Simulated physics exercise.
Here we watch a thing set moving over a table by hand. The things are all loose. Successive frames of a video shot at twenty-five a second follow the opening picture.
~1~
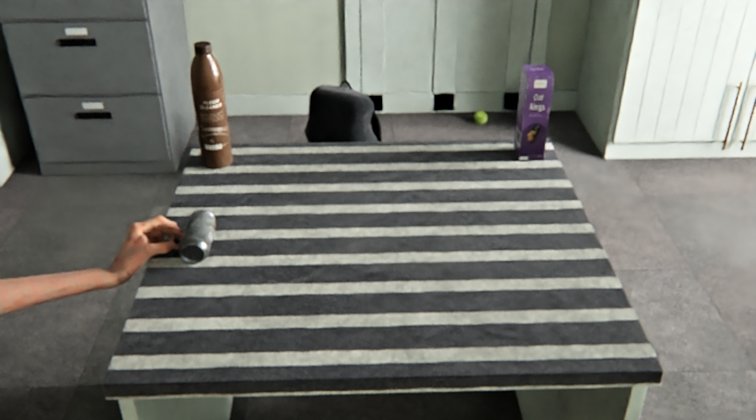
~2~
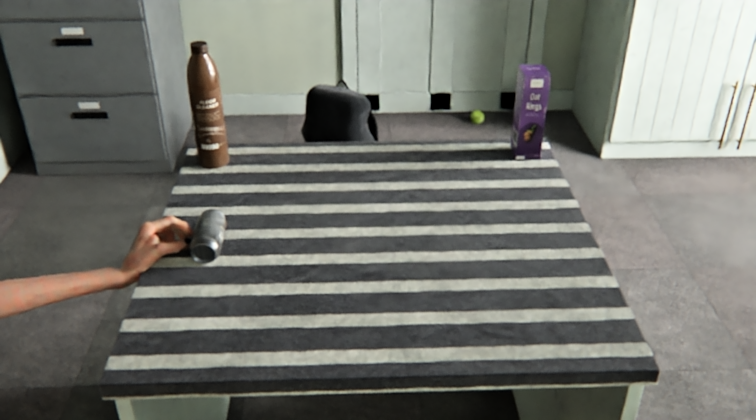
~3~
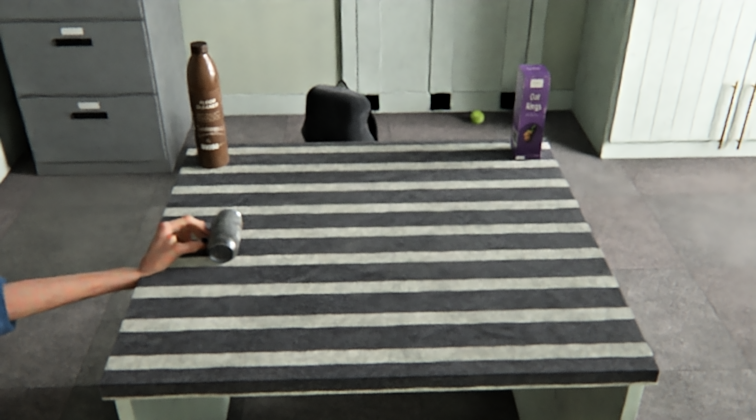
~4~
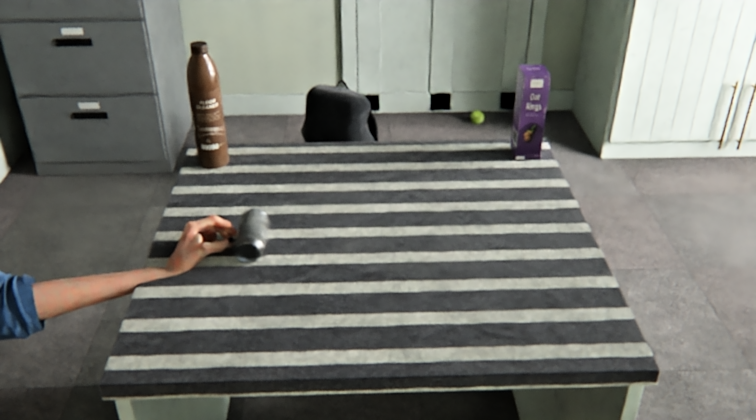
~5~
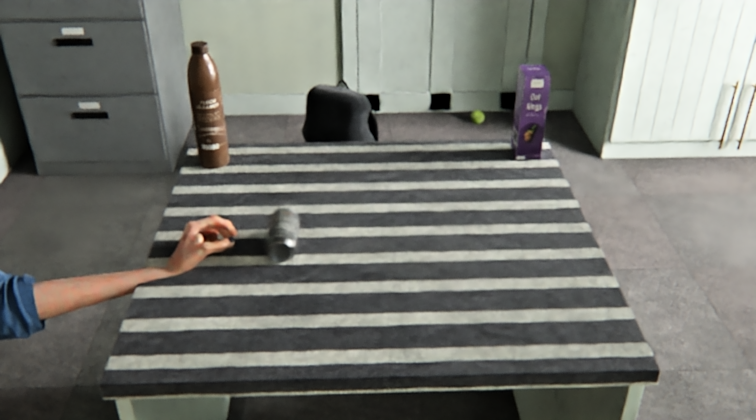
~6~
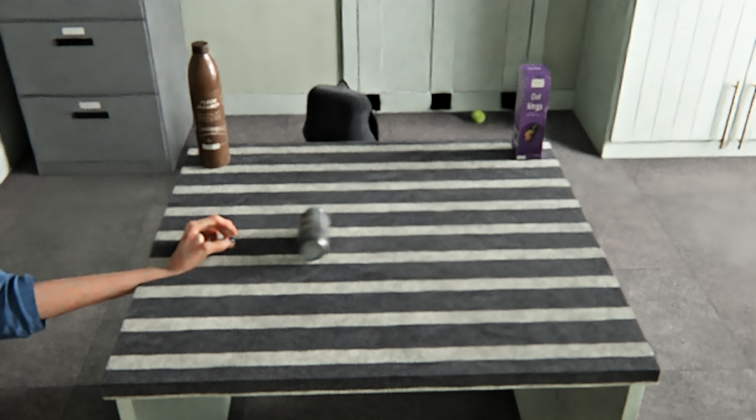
A hand pushes a grey can rightward across a striped table, then releases it rolling.
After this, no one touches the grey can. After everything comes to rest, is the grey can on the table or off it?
Most likely it gets off the table.
Then, 0.20 s past the last view, grey can displaced well along near (461, 231).
Then, 0.50 s past the last view, grey can now off the table.
Then, 0.80 s past the last view, things are still on the move.
Finally, off the table, grey can.
